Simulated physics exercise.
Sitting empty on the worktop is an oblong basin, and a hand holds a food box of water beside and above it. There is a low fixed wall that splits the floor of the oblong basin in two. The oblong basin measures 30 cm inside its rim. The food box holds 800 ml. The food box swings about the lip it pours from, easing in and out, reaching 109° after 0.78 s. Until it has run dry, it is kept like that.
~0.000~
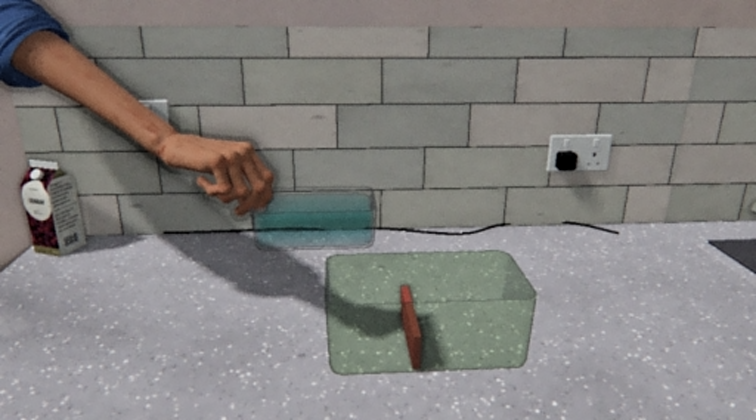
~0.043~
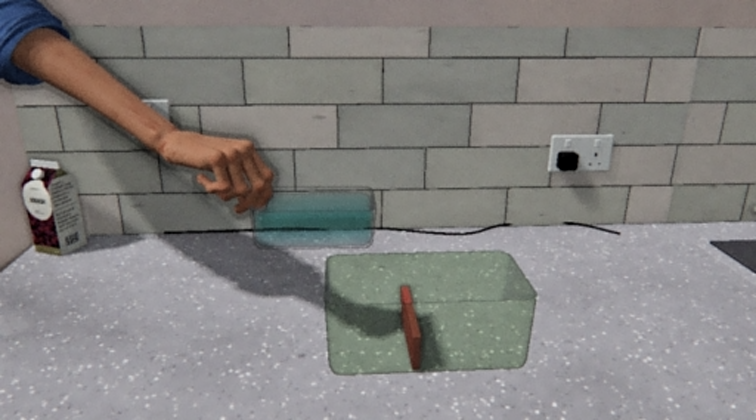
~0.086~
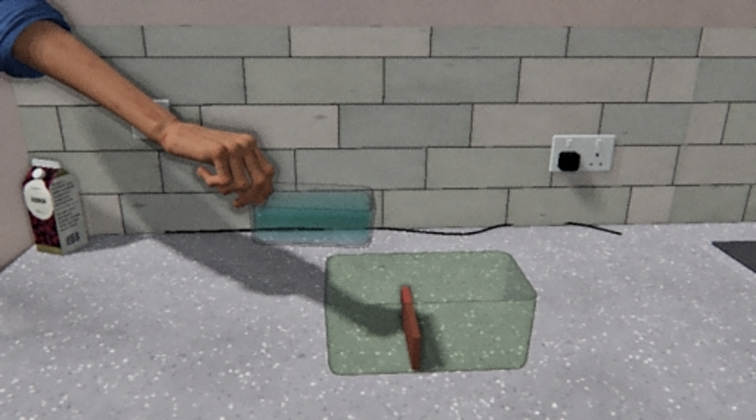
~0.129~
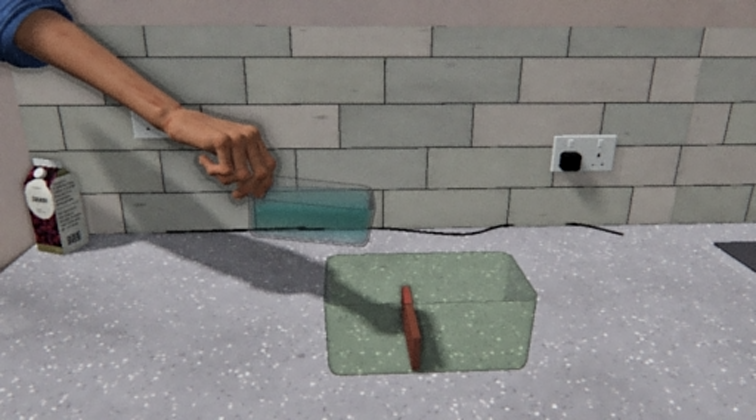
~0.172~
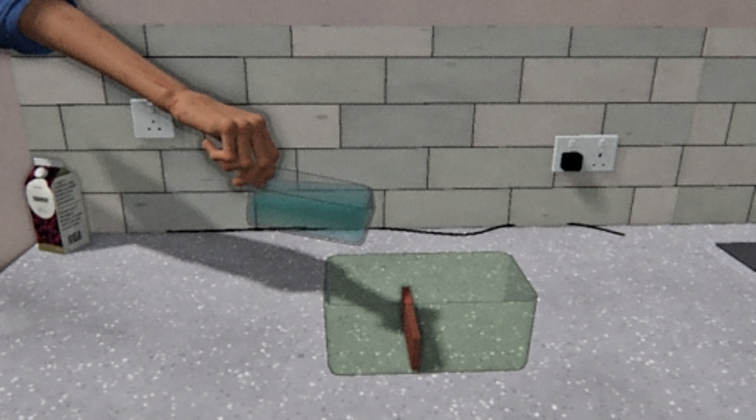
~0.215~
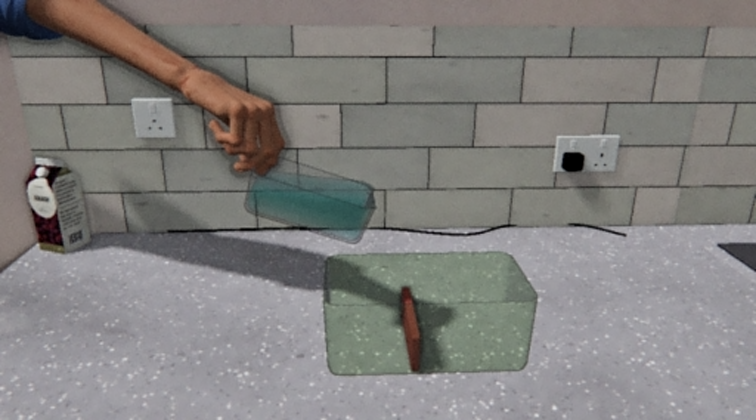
A hand slowly tilting a clear food box of blue-green water down to the right above an empty green basin on a speckled worktop.
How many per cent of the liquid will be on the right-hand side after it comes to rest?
Some 79 per cent will be on the right-hand side.
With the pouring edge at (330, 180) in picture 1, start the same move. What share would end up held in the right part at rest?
Result then: Approx. 65 %.
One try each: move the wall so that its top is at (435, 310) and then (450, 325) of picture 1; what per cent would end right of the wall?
70 % and 45 %.
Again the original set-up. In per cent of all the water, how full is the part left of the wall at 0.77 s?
Reading: Approx. 3 per cent.
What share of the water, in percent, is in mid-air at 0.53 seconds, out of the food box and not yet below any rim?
About 60 per cent.
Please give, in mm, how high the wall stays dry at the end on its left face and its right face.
54 mm left, 32 mm right.
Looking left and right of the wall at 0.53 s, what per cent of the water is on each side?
Left side near 2, right side near 14.
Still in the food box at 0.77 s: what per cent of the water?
0 %.
Then, 0.53 s in, the tilt is 84° and 24 per cent is still to pour, 2 is left of the wall and 13 right of it.
Then, 0.77 s in, the tilt is 109° and 0 per cent is still to pour, 3 is left of the wall and 81 right of it.
Then, 1.01 s in, the tilt is 109° and 0 per cent is still to pour, 10 is left of the wall and 79 right of it.
Then, 1.28 s in, the tilt is 109° and 0 per cent is still to pour, 10 is left of the wall and 79 right of it.
Finally, 10 per cent lies left of the wall, 79 right of it and 11 outside.
